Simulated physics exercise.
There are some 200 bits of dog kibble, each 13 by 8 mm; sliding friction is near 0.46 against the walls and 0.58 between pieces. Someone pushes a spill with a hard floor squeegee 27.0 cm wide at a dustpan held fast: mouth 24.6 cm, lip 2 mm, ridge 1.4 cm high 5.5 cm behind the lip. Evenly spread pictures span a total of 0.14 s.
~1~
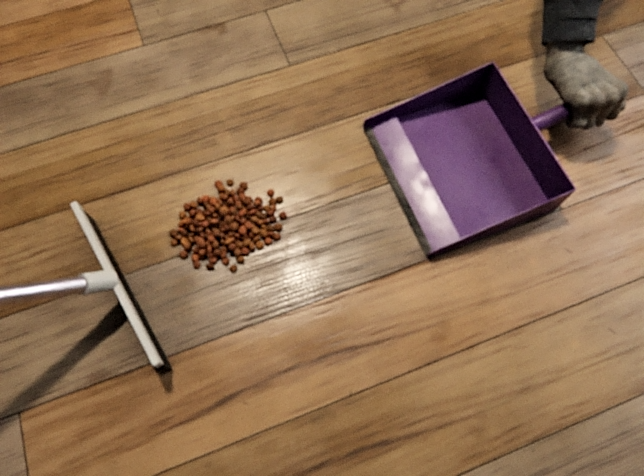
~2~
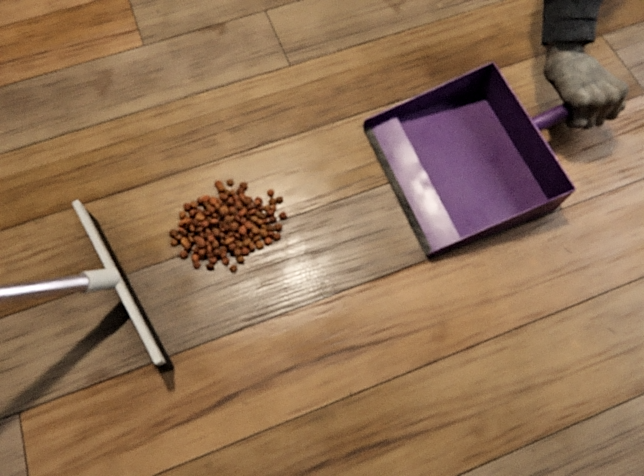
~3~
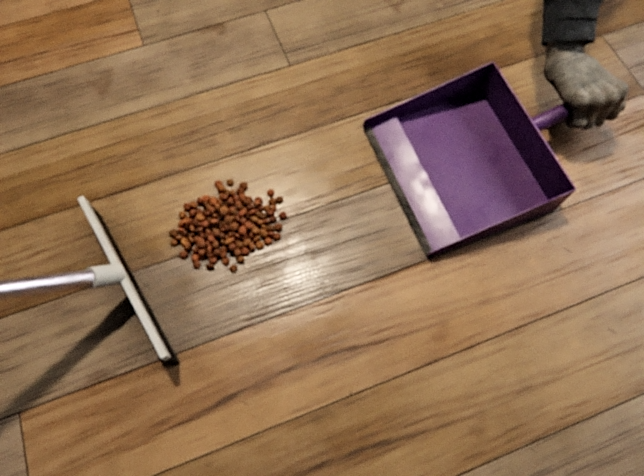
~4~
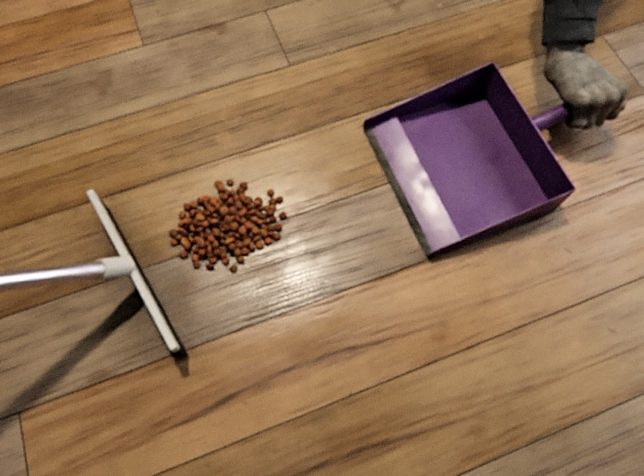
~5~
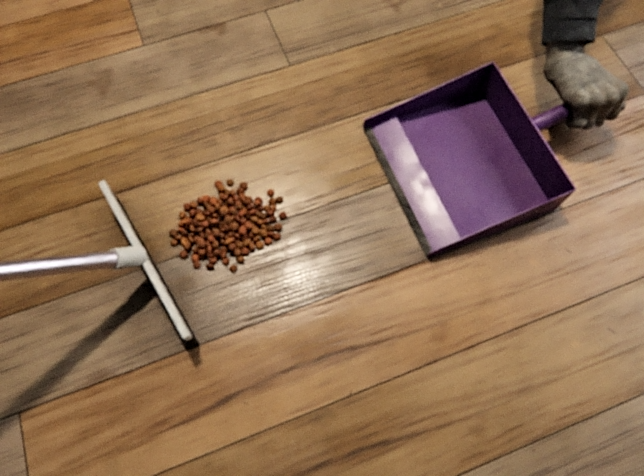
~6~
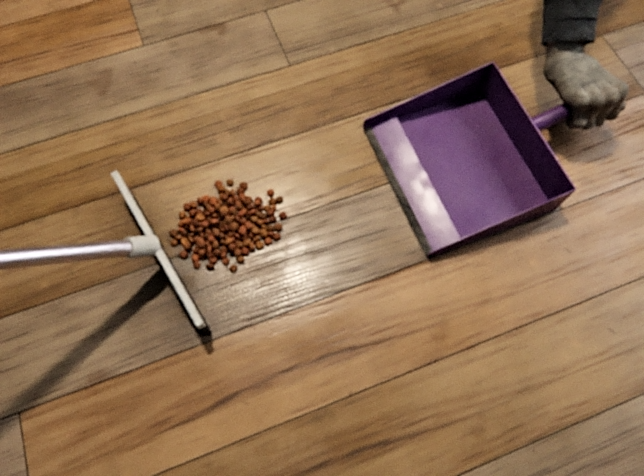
A wood-plank floor in brown and tan tones is seen from above at a slant, with a soft patch of light shining near the middle. A small heap of reddish-brown pellets lies left of centre, between a pale-bladed squeegee at left and a purple dustpan gripped by a grey hand at upper right. The squeegee slides slowly rightward and slightly upward to the heap's left edge, while the pellets, dustpan, hand and camera stay still.
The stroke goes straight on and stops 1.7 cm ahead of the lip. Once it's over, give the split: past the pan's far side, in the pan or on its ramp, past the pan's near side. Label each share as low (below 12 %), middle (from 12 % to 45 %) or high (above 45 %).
Far side - high; pan - middle; near side - low.
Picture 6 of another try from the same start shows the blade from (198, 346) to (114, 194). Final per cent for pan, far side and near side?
Pan 15, far 15, near 0.
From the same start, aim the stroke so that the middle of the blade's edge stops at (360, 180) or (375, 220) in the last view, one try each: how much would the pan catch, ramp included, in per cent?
About 20 and 15 per cent.
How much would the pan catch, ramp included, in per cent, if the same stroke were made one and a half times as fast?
It would be around 30 percent.
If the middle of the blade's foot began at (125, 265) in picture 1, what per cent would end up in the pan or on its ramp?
15 per cent, roughly.
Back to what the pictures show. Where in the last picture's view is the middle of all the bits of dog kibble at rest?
Once everything settles, the centre is around (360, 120).
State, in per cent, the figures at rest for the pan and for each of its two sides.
In per cent - far side 55, pan 20, near side 0.
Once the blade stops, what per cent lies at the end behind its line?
About 5 percent.
Then, 0.22 s after the last picture, middle of the blade 20 cm from the lip; 0 % over the lip, far side 15 %, near side 0 %.
Then, 0.36 s after the last picture, middle of the blade 10 cm from the lip; 0 % over the lip, far side 40 %, near side 0 %.
Then, 0.63 s after the last picture, middle of the blade 5 cm from the lip; 20 % over the lip, far side 55 %, near side 0 %.
In the end, far side 55 %, pan 20 %, near side 0 %, in front of the lip or behind the blade 25 %.
